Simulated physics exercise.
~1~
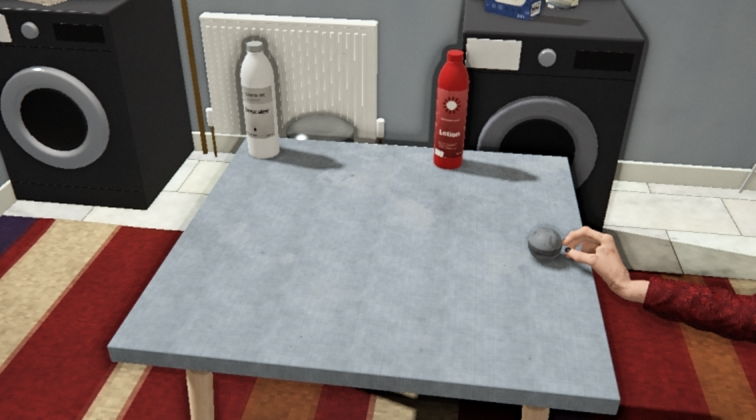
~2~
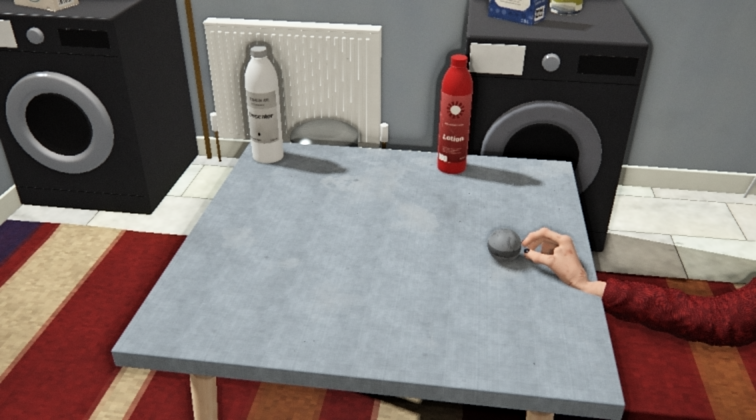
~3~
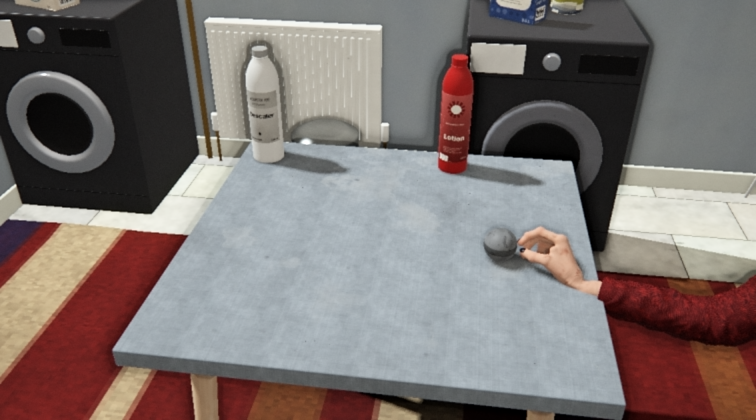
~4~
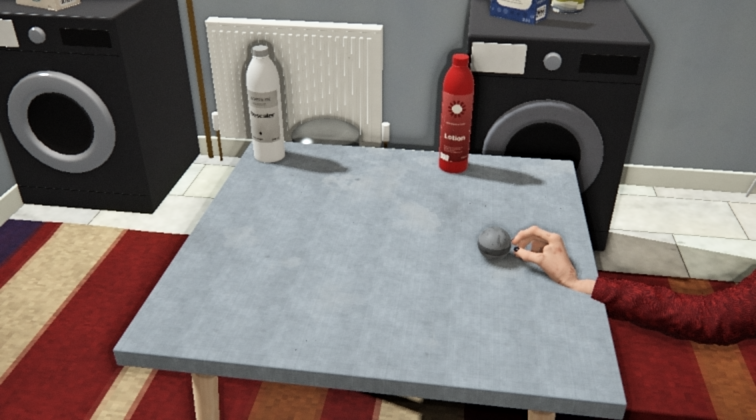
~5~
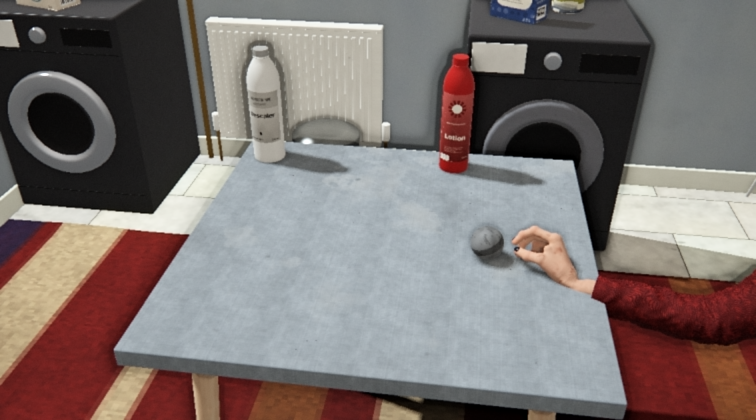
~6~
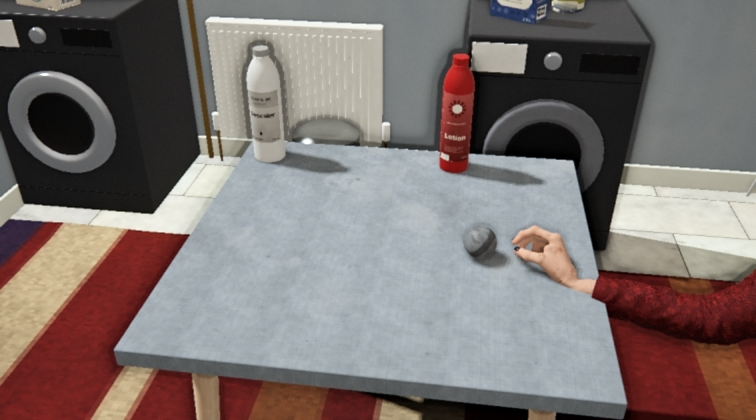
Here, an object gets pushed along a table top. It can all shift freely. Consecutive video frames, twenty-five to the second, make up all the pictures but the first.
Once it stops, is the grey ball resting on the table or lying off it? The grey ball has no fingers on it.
Aboard.
Then, 0.20 s on from there, grey ball shifted about its own width near (452, 240).
Then, 0.30 s on from there, grey ball shifted about its own width near (441, 239).
In the end, moved from the start, grey ball. At the end, from the last picture's camera, grey ball near (425, 238).
